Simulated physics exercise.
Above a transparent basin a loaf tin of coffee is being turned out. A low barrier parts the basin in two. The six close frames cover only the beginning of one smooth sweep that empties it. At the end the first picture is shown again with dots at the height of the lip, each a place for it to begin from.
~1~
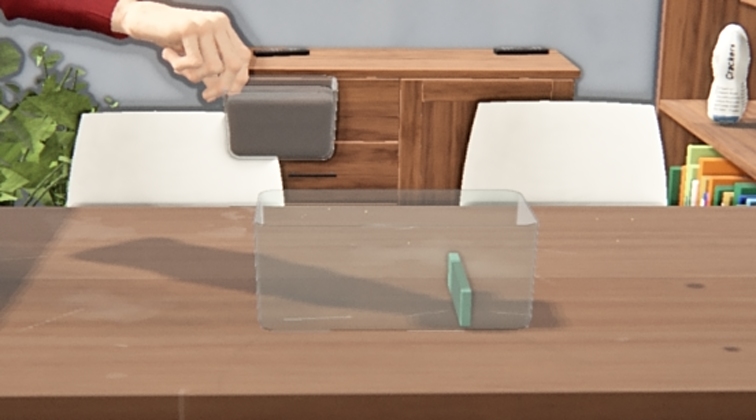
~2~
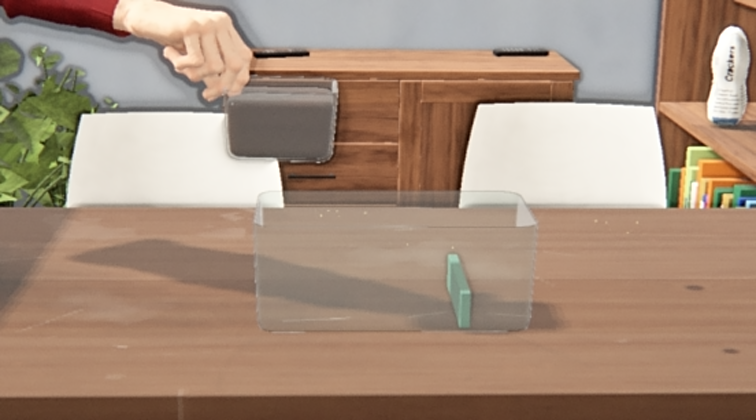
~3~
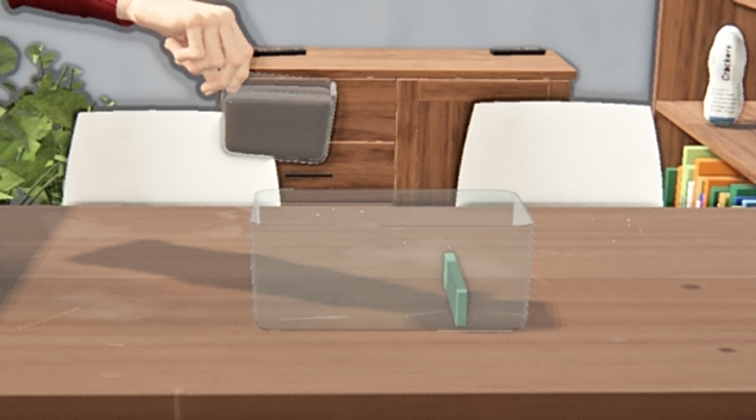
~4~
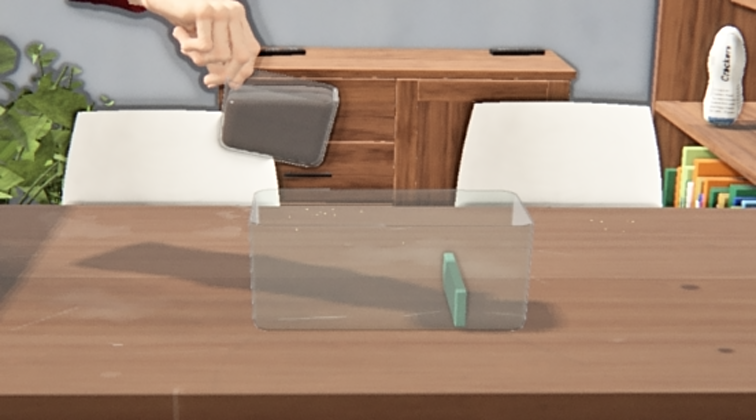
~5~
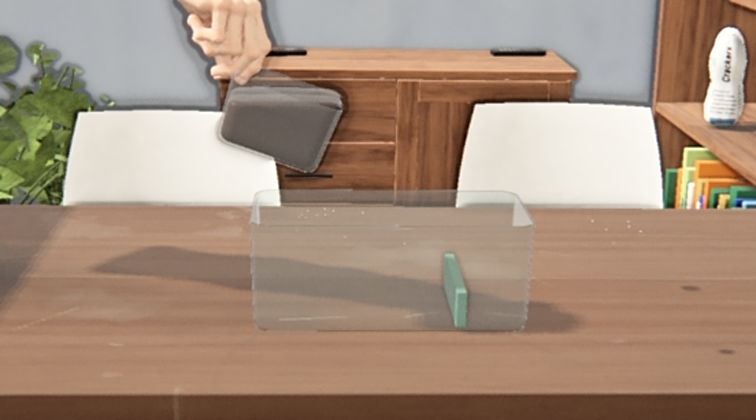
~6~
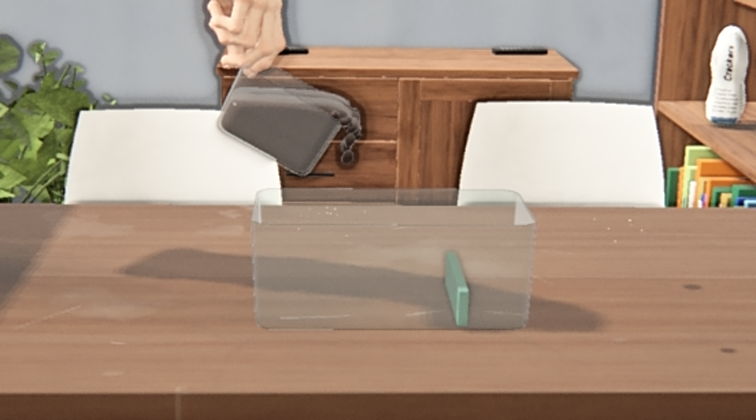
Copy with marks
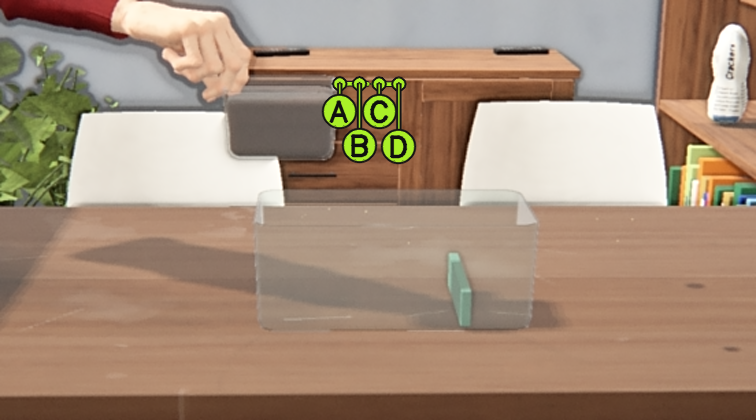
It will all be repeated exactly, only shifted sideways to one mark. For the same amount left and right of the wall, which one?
D is best.
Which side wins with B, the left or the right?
More ends on the left.
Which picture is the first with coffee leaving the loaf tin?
In picture 5.
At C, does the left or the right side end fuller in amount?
More ends on the left.
In lime, A at (339, 83); B at (359, 83); C at (379, 83); D at (398, 84).
For place A, about 93 % ends left of the wall and 6 % right of it.
For place B, about 96 % ends left of the wall and 3 % right of it.
For place C, about 85 % ends left of the wall and 14 % right of it.
For place D, about 50 % ends left of the wall and 50 % right of it.
